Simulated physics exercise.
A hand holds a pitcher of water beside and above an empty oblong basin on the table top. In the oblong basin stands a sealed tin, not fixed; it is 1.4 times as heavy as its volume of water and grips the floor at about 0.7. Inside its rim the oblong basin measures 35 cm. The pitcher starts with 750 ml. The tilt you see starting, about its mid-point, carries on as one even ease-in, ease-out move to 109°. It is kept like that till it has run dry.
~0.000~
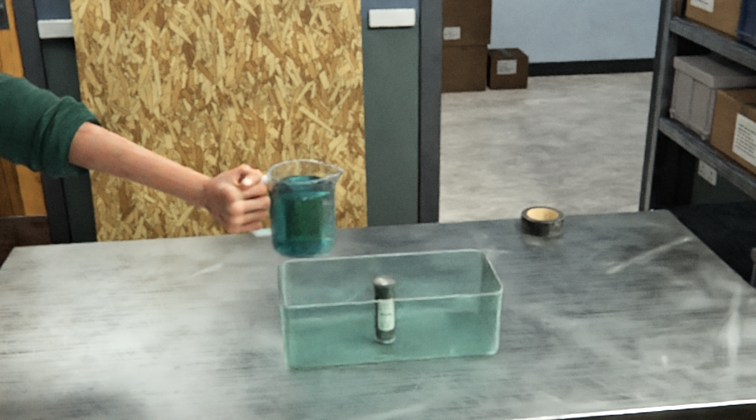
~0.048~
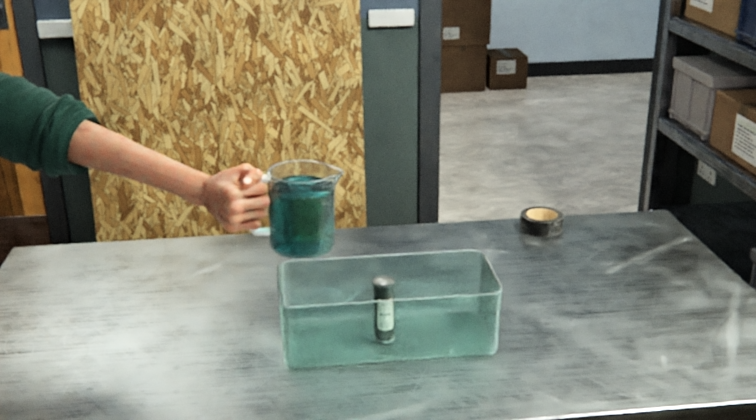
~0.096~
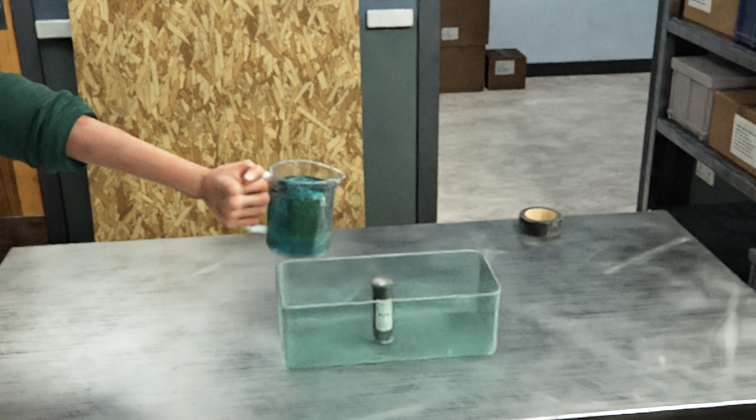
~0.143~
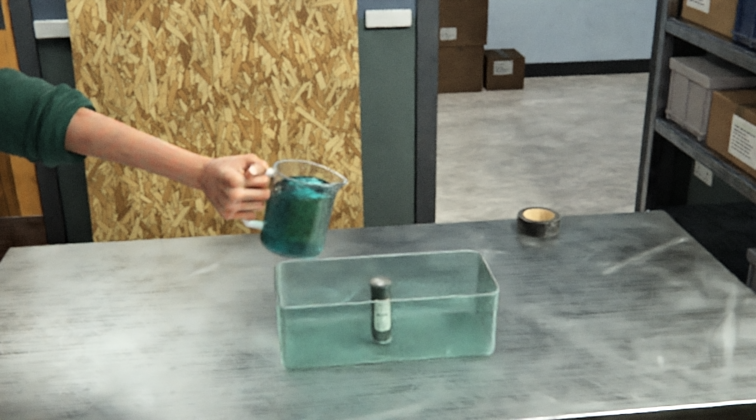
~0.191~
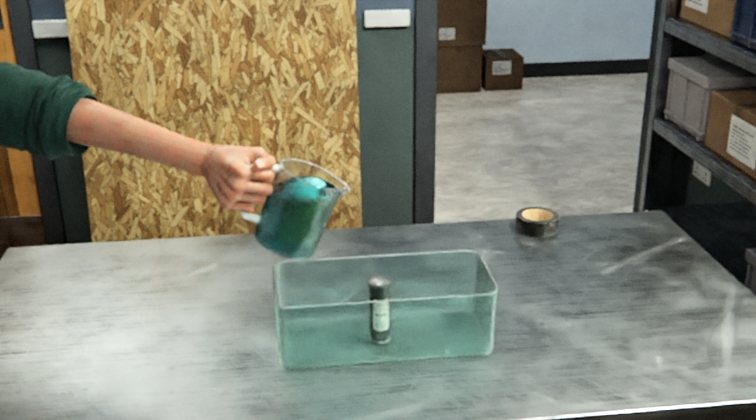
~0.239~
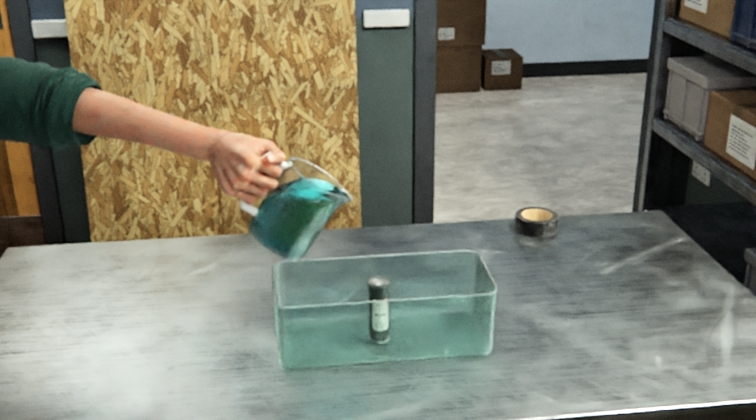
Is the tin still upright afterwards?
It falls.
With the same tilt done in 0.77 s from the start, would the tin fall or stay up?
Then it topples.
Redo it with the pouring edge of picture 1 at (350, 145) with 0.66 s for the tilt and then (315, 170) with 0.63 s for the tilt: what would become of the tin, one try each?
First it keeps standing; then it stays up.
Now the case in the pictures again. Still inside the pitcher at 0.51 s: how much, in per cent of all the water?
Near 60 in a hundred.
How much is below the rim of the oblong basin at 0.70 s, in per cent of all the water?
About 72 per cent.
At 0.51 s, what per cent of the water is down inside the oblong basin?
Near 16 in a hundred.
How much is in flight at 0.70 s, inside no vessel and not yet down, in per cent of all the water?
About 14 per cent.
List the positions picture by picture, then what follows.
It leans 0°; its right rim is at (343, 170); the water meets the walls at (270, 186) and (333, 183); the oblong basin's rim runs from (280, 285) to (493, 271); the tin's top is at (385, 283), in the first picture.
It leans 2°; its right rim is at (344, 171); the water meets the walls at (270, 186) and (333, 183), in the second picture.
It leans 6°; its right rim is at (345, 175); the water meets the walls at (271, 185) and (333, 185), in the third picture.
It leans 13°; its right rim is at (348, 181); the water meets the walls at (271, 186) and (335, 186), in the fourth picture.
It leans 23°; its right rim is at (351, 189); the water meets the walls at (268, 197) and (339, 187), in the fifth picture.
It leans 34°; its right rim is at (353, 199); the water meets the walls at (261, 204) and (347, 191), in the sixth picture.
After 0.51 s the tilt is 99° and 61 per cent is still to pour; the tin stands where it began.
After 0.70 s the tilt is 109° and 16 per cent is still to pour; the tin stands where it began.
After 0.91 s the tilt is 109° and 2 per cent is still to pour; the tin lies on its side.
After 1.13 s the tilt is 109° and 0 per cent is still to pour; the tin lies on its side.
In the end the tin lies on its side.
